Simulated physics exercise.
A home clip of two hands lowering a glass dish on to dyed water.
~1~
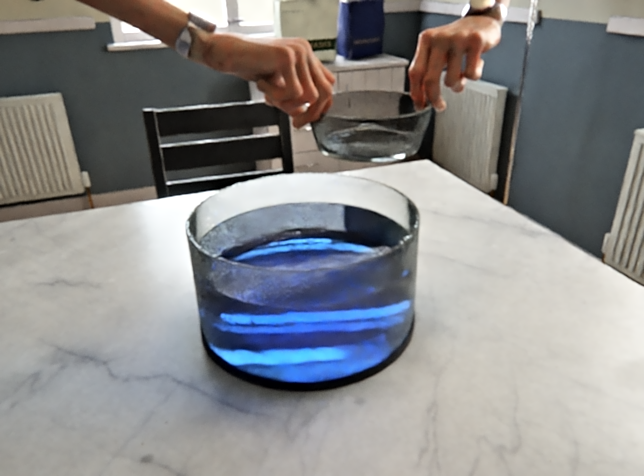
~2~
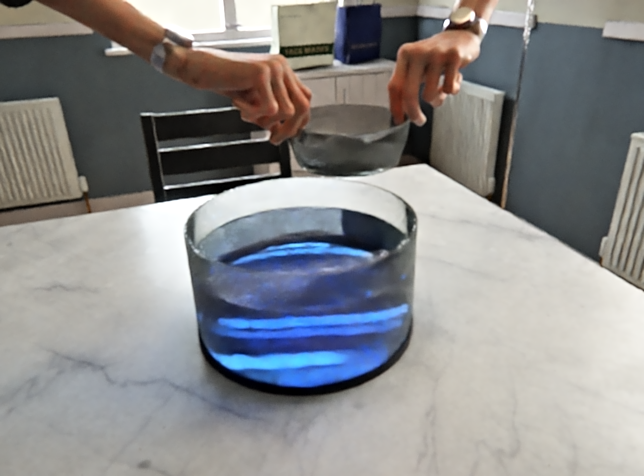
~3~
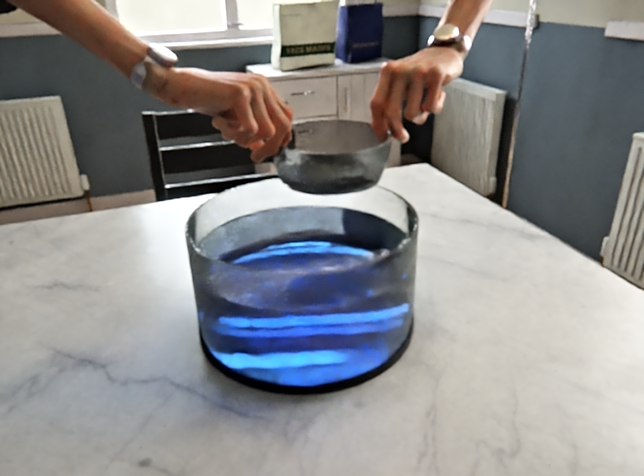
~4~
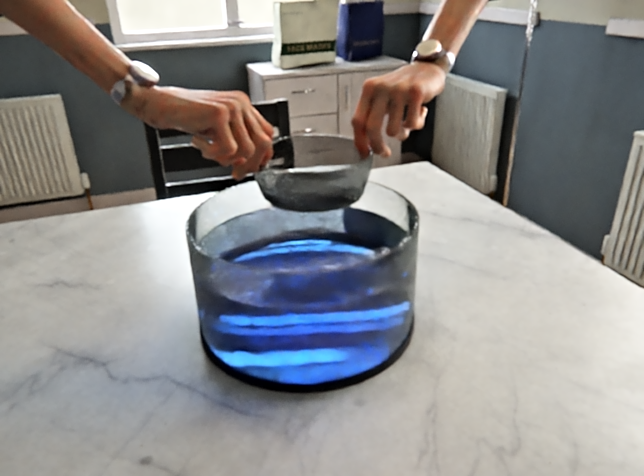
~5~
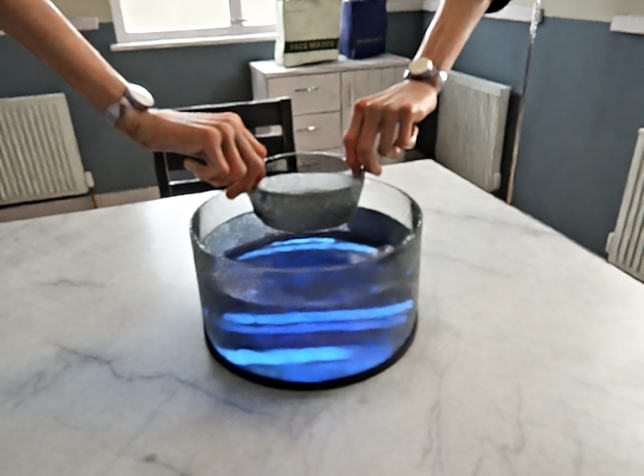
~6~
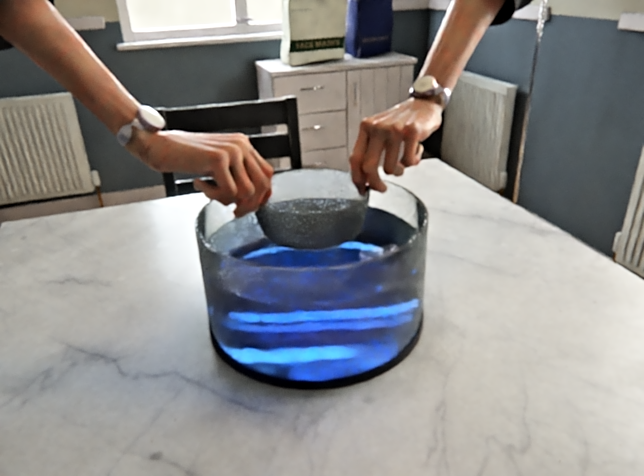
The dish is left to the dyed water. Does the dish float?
It rides on the surface.
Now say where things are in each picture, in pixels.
The first picture shows dish (368, 122) empty; above the big tub.
The second picture shows dish (347, 137) empty; coming down.
The third picture shows dish (330, 154) empty; lower.
The fourth picture shows dish (312, 170) empty; lower still.
The fifth picture shows dish (305, 189) empty; close to the surface.
The sixth picture shows dish (311, 206) empty; just over the surface.
Next, the dish dips into the dyed water.
After that, it bobs and steadies.
Finally, the dish floats with about half of its side showing.
